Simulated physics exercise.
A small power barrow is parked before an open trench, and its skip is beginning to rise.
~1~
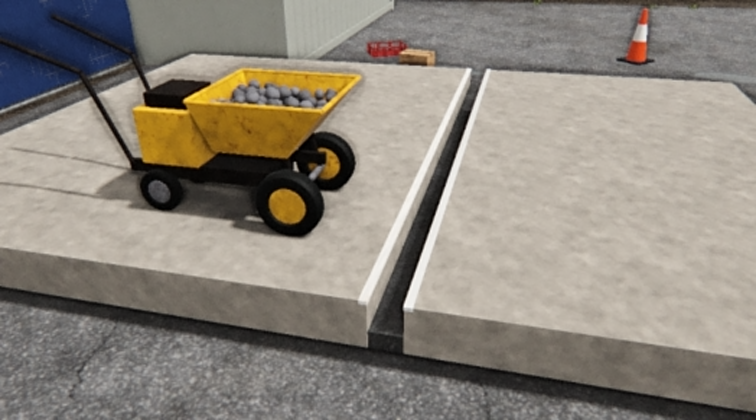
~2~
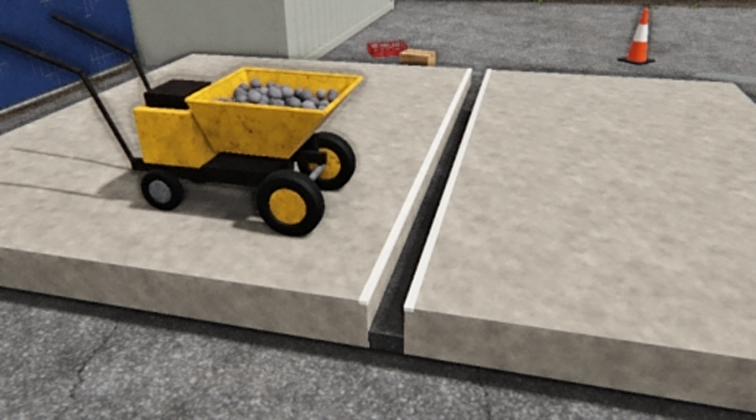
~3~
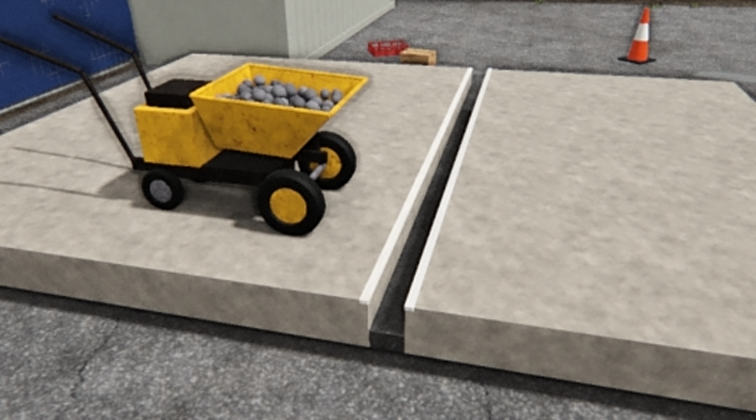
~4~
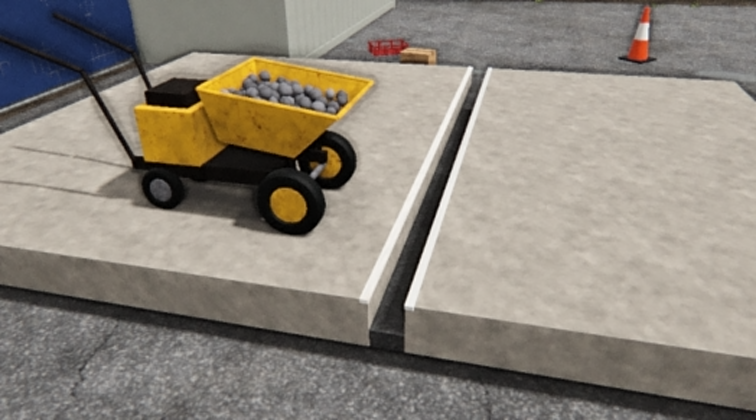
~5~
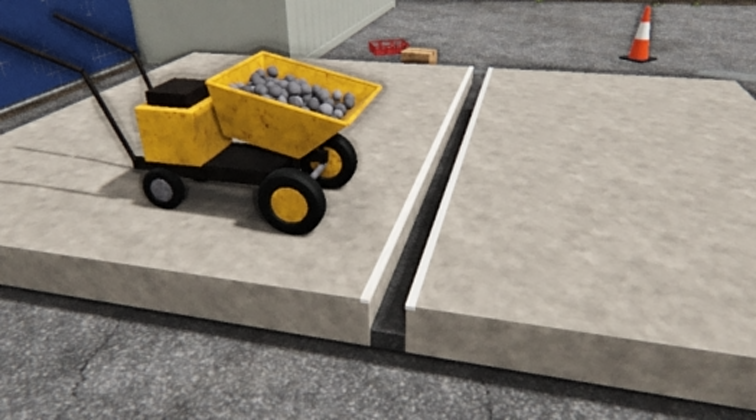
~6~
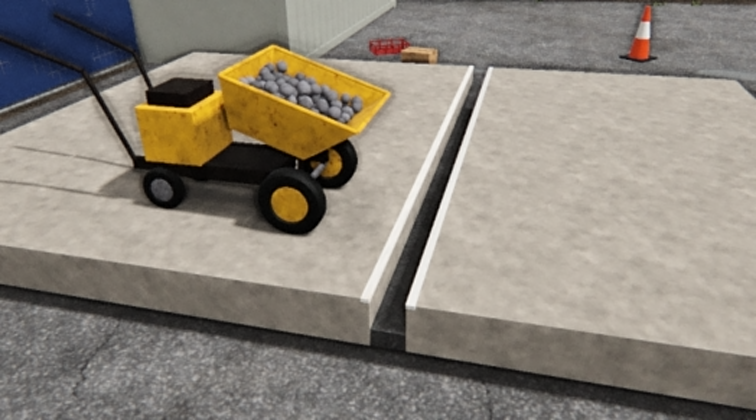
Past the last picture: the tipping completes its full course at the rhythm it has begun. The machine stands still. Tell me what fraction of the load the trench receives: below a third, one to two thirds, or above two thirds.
Between one third and two-thirds.
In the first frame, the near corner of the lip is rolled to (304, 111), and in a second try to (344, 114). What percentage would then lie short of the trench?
Position 1: Near 10 %; position 2: Near 0 %.
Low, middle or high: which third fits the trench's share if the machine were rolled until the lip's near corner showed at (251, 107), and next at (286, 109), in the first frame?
First: Under a third. Second: In the middle band.
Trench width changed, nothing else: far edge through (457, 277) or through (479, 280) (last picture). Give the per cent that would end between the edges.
The first try comes to close to 100 per cent, the next to 100 per cent.
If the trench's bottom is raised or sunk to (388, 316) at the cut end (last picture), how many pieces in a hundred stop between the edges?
Something close to 40 per cent.
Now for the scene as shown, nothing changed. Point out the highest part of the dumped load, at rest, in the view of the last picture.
Around (449, 207).
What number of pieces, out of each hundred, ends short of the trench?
Near 0 in every hundred.
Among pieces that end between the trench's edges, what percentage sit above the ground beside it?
Near 30 %.
Just after the last frame, skip tipped steeply; every one in the skip.
A moment on, skip tipped steeply; the larger part in the skip; about a tenth in or heaped over the trench; about a tenth beyond it; just a few falling.
Further on, skip tipped right over; about a tenth in the skip; roughly half in or heaped over the trench; roughly a third beyond it.
When it is over, skip tipped right over; just a few in the skip; roughly half in or heaped over the trench; roughly a third beyond it.
